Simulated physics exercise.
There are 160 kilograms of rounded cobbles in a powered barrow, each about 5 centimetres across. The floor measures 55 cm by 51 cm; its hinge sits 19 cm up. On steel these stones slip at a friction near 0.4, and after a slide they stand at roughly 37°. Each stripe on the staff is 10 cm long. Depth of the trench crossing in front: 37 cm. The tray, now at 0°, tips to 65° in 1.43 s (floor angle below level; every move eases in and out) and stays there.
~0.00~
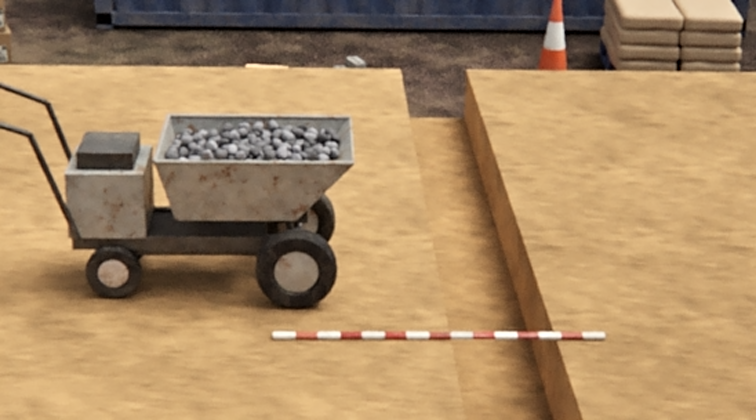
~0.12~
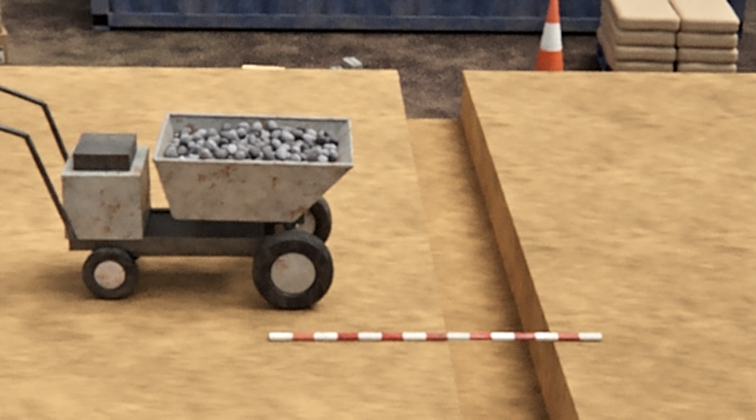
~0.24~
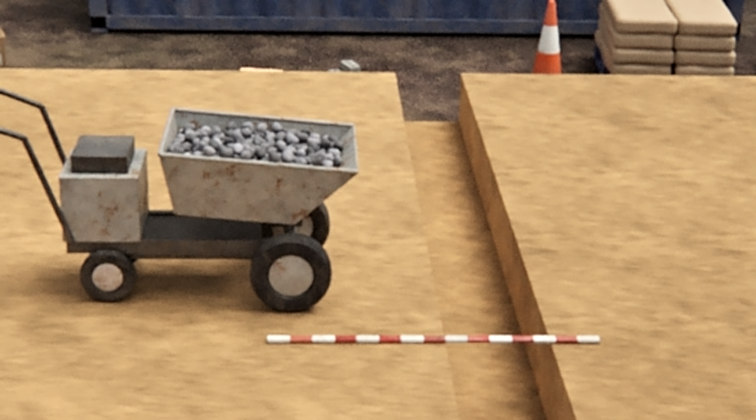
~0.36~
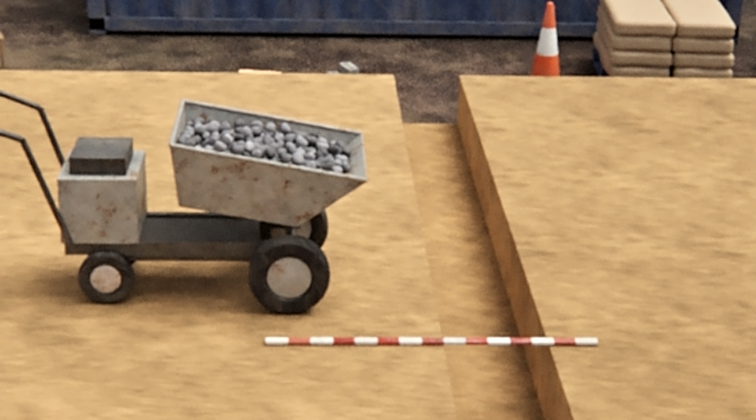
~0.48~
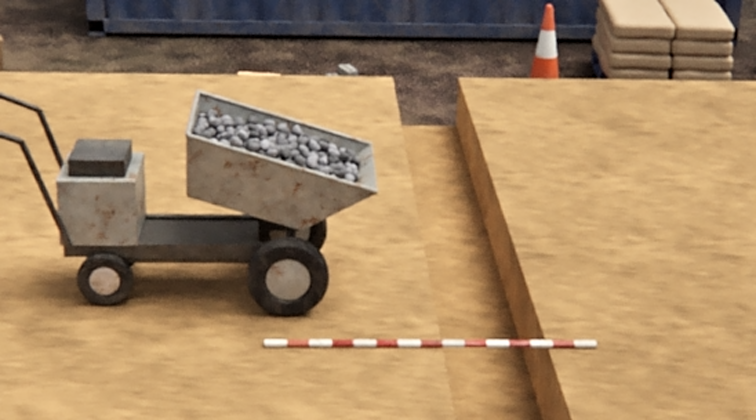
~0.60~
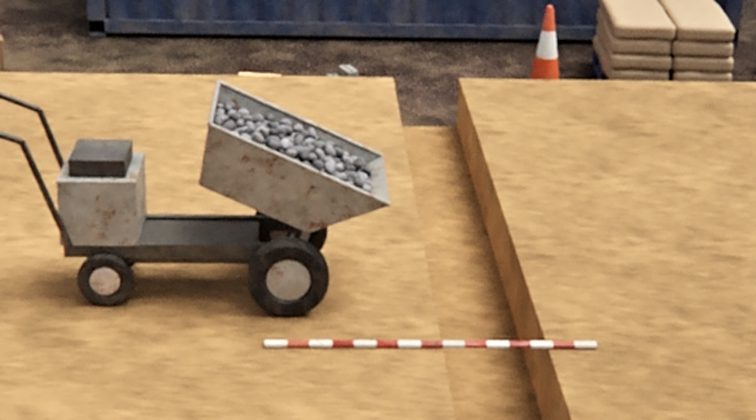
A small rusty dumper full of grey stones stood on sandy ground beside a trench, and its tray slowly tilted up at the back, the front lip dipping toward the right.
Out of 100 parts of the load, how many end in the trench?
Some 99 out of 100.
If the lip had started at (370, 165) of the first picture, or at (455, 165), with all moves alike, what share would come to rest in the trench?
Roughly 100 per cent, then 55 per cent.
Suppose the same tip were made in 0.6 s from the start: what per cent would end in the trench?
It would be near 100 percent.
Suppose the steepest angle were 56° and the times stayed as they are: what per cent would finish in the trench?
Then roughly 65 percent.
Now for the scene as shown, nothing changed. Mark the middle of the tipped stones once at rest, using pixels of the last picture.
The stones end up centred near (473, 340).
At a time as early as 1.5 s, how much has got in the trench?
Around 35 per cent of it, at that instant.
After 1.1 s the floor is at 55°; 99 % in the tray, 1 % short of the trench; the foremost stones are at (419, 241).
After 1.5 s the floor is at 65°; 64 % in the tray, 3 % short of the trench, 33 % in the trench; the foremost stones are at (516, 357).
After 1.9 s the floor is at 65°; 34 % in the tray, 4 % short of the trench, 62 % in the trench; the foremost stones are at (521, 347).
After 3.8 s the floor is at 65°; 0 % in the tray, 1 % short of the trench, 99 % in the trench; the foremost stones are at (525, 352).
